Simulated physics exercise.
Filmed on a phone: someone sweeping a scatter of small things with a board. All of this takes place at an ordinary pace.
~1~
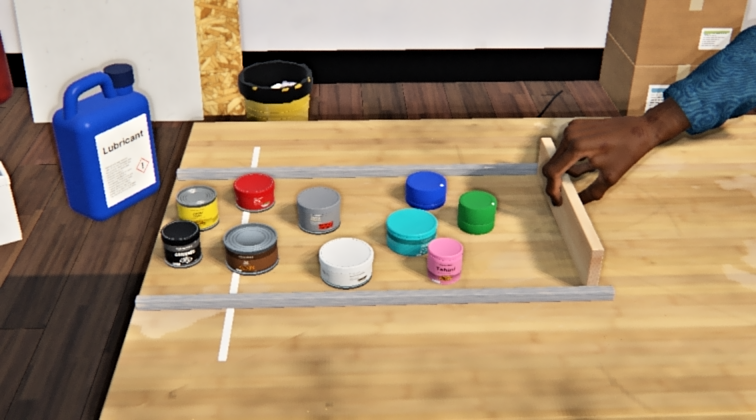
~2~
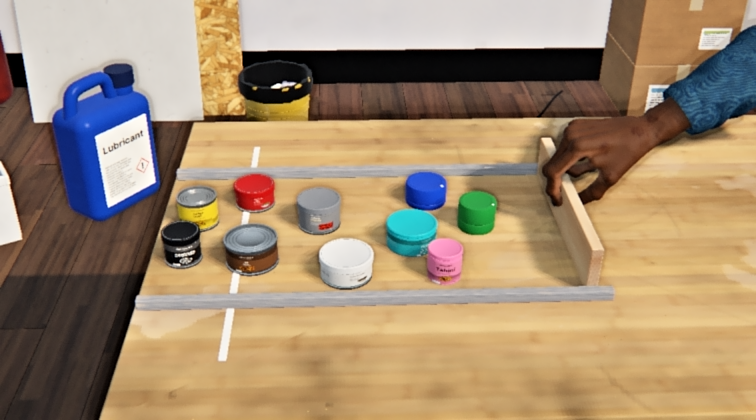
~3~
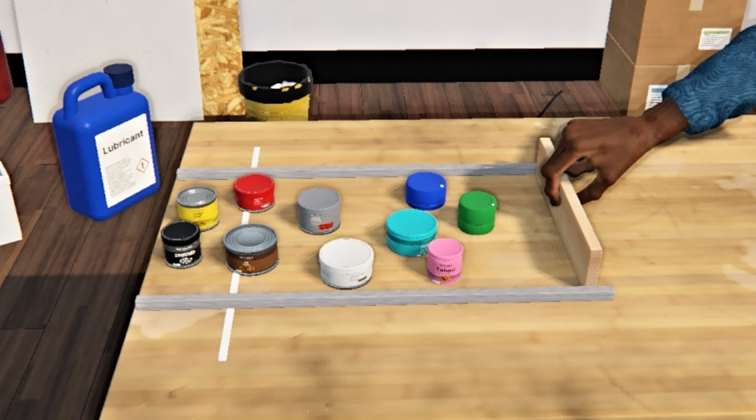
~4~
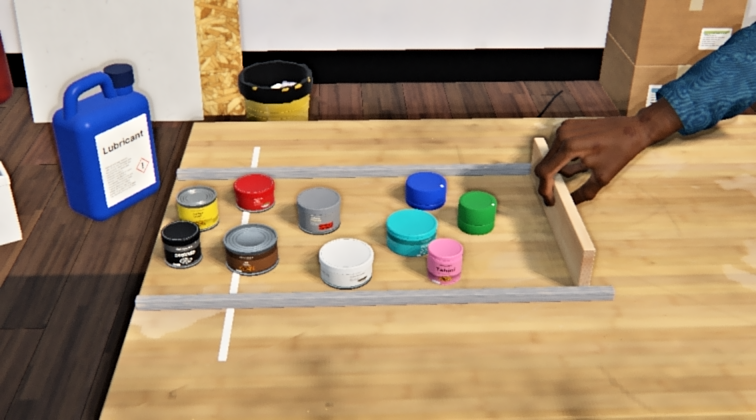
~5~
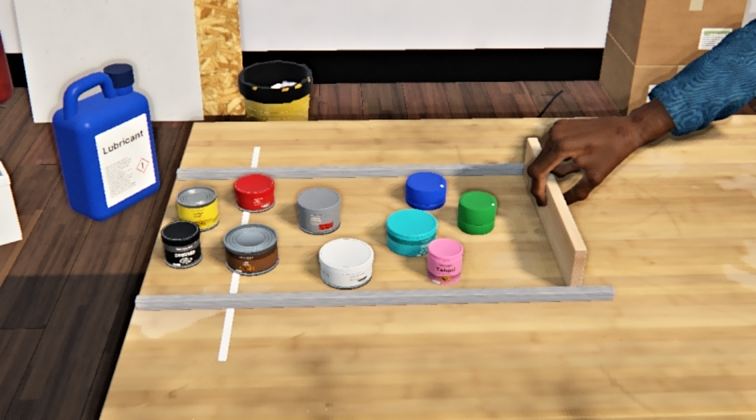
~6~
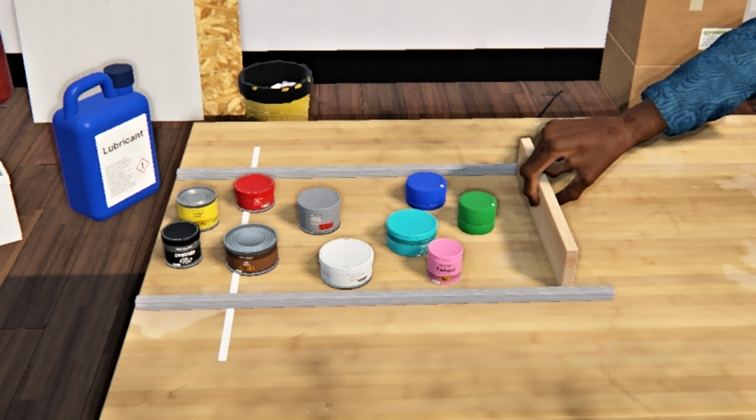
A hand in a blue sleeve grips an upright wooden board at the right of a pale wooden tabletop, seen from above at an angle. Between two grey rails sit yellow, black, red, brown, grey, white, turquoise, blue, green and pink pots, with white tape crossing at left and a blue lubricant jug behind. The hand slides the board slightly left, while the pots and camera stay still.
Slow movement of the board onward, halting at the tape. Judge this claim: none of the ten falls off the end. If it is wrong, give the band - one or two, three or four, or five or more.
Wrong; one or two fall off.
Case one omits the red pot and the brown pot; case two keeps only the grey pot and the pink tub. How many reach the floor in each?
1 in the first case and 1 in the second.
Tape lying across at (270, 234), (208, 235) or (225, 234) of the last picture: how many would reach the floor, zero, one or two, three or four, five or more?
Lab note - count at each of the three spots: One or two; five or over; 3 or 4.
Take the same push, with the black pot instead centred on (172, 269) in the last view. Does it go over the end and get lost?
From that start the object does not stay.
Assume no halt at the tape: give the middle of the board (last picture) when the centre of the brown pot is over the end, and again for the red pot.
(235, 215) and (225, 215), roughly.
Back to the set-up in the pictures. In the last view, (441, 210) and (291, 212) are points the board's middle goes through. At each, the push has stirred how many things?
So 4, and at the other place 10.
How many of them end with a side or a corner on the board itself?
That makes 4.
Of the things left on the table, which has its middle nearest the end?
It's the brown pot that ends nearest.
A little later, none off yet; black pot at rest near (182, 244); yellow pot at rest near (198, 209); red pot at rest near (255, 193).
When it is over, the number that fall off is one or two; down, yellow pot and black pot.
